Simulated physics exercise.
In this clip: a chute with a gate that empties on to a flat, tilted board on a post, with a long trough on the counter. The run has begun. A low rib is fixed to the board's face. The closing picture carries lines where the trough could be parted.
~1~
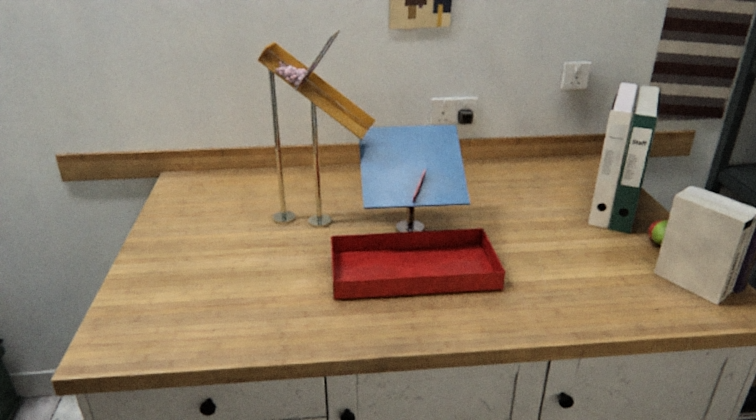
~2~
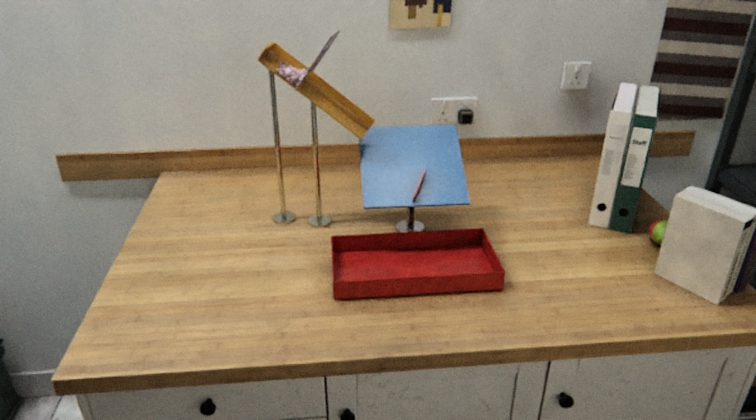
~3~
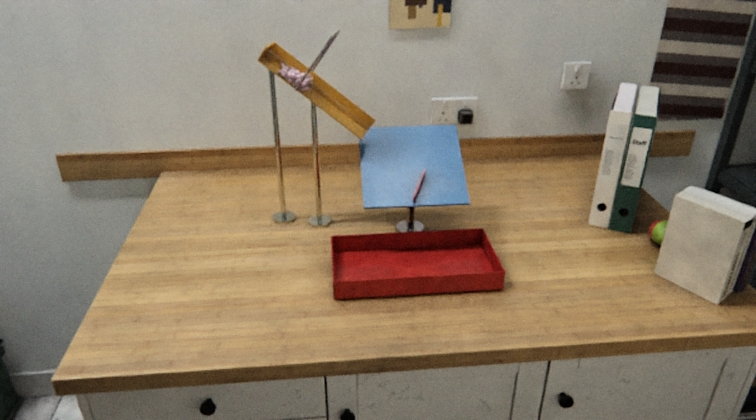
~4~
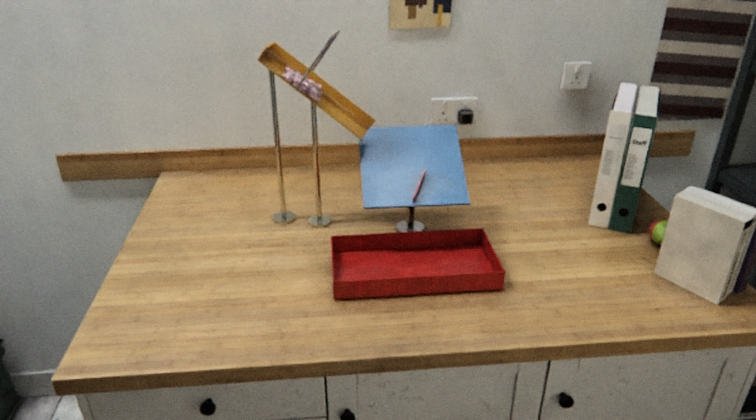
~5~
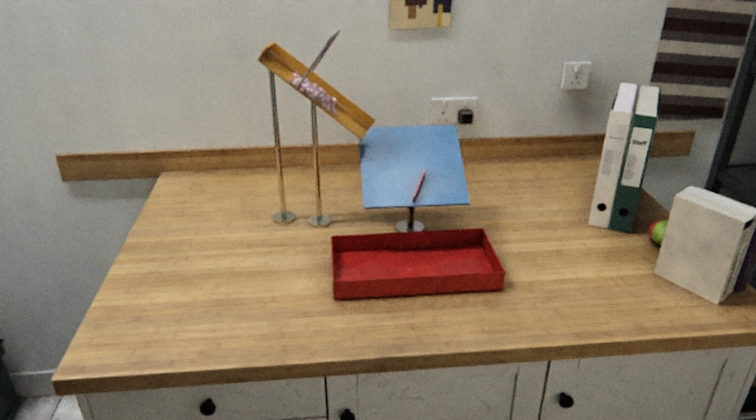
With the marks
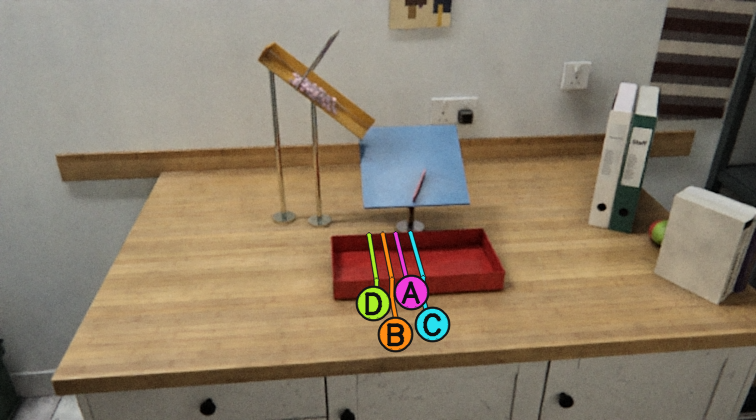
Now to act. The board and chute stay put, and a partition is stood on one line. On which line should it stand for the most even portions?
I would pick line A.
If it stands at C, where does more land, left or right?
The left side.
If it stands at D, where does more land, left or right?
More lands on the right.
On the marked copy, line A crosses the front rim at (406, 277); line B crosses the front rim at (391, 278); line C crosses the front rim at (423, 276); line D crosses the front rim at (376, 279).
Choosing A, of what is caught, close to a third on the left of the divider, close to two thirds on the right.
Choosing B, of what is caught, a small share on the left of the divider, all but a few on the right.
Choosing C, of what is caught, the bulk on the left of the divider, a small share on the right.
Choosing D, of what is caught, only a few on the left of the divider, all but a few on the right.
